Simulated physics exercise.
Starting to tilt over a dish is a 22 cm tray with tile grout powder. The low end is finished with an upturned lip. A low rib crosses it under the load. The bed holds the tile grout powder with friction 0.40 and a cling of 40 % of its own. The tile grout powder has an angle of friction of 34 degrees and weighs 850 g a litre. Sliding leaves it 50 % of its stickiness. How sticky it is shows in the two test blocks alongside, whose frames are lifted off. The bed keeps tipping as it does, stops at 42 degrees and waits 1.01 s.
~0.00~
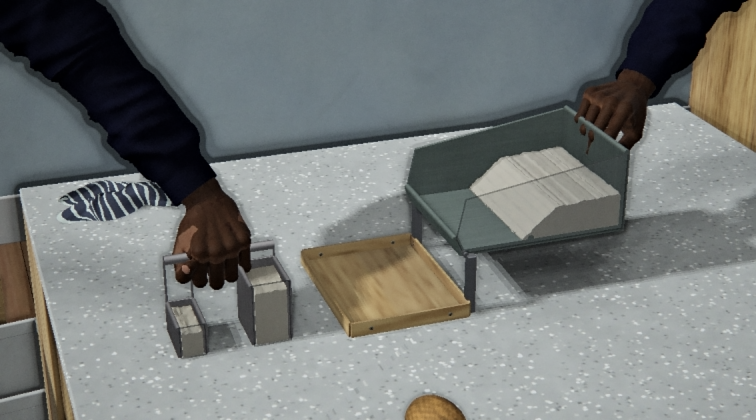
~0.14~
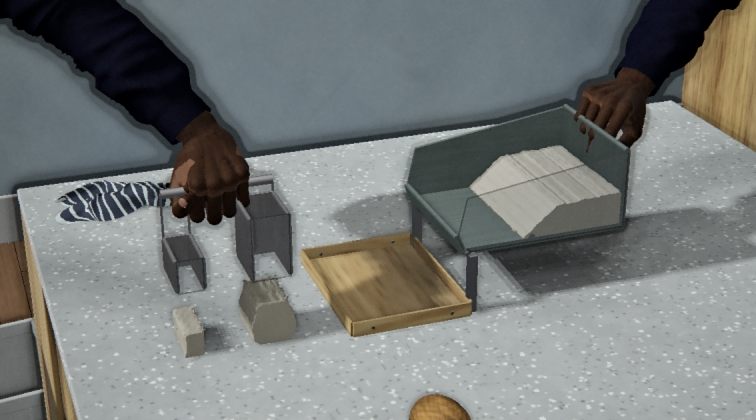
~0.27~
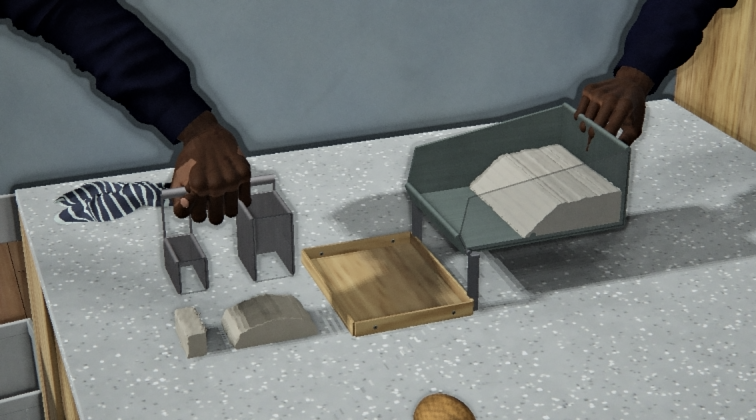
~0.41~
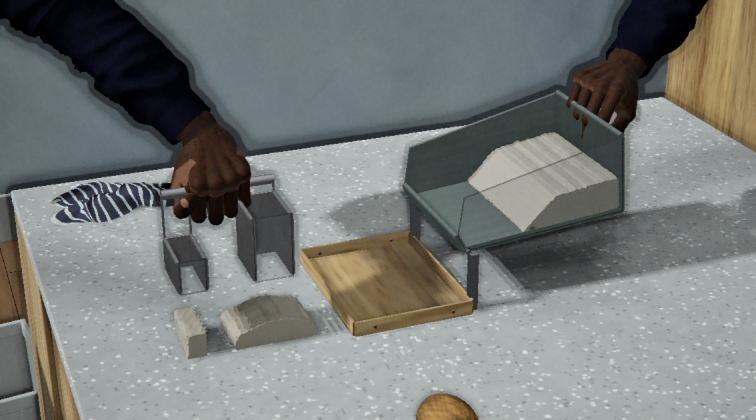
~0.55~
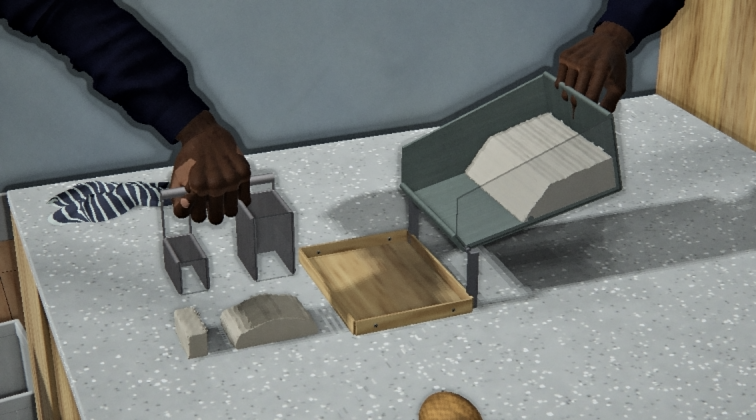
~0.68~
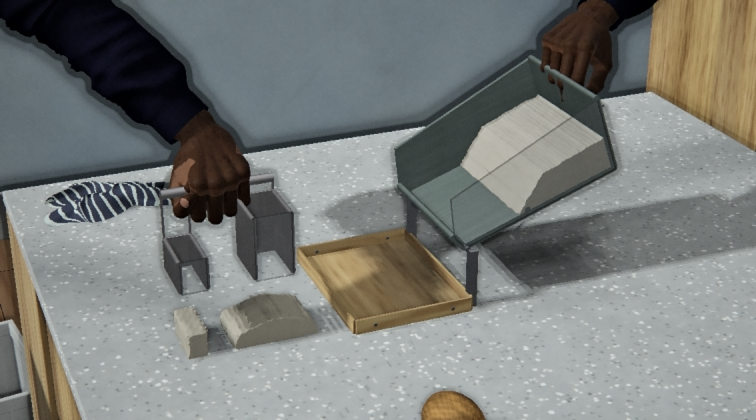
Hands lifting two small moulds off powder blocks, the larger block slumping, then raising the right side of a powder-filled tray.
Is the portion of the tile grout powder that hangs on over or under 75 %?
The answer is smaller than 75 %.
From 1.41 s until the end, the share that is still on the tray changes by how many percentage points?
Roughly 25 %.
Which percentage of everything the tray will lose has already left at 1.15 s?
I'd put it at around 0 %.
After 0.90 s, the tilt is 31 degrees and 100 % is on the bed.
After 1.15 s, the tilt is 42 degrees and 100 % is on the bed.
After 1.41 s, the tilt is 42 degrees and 82 % is on the bed.
After 1.67 s, the tilt is 42 degrees and 59 % is on the bed.
After 2.17 s, at the end, the tilt is 42 degrees and 57 % is on the bed.
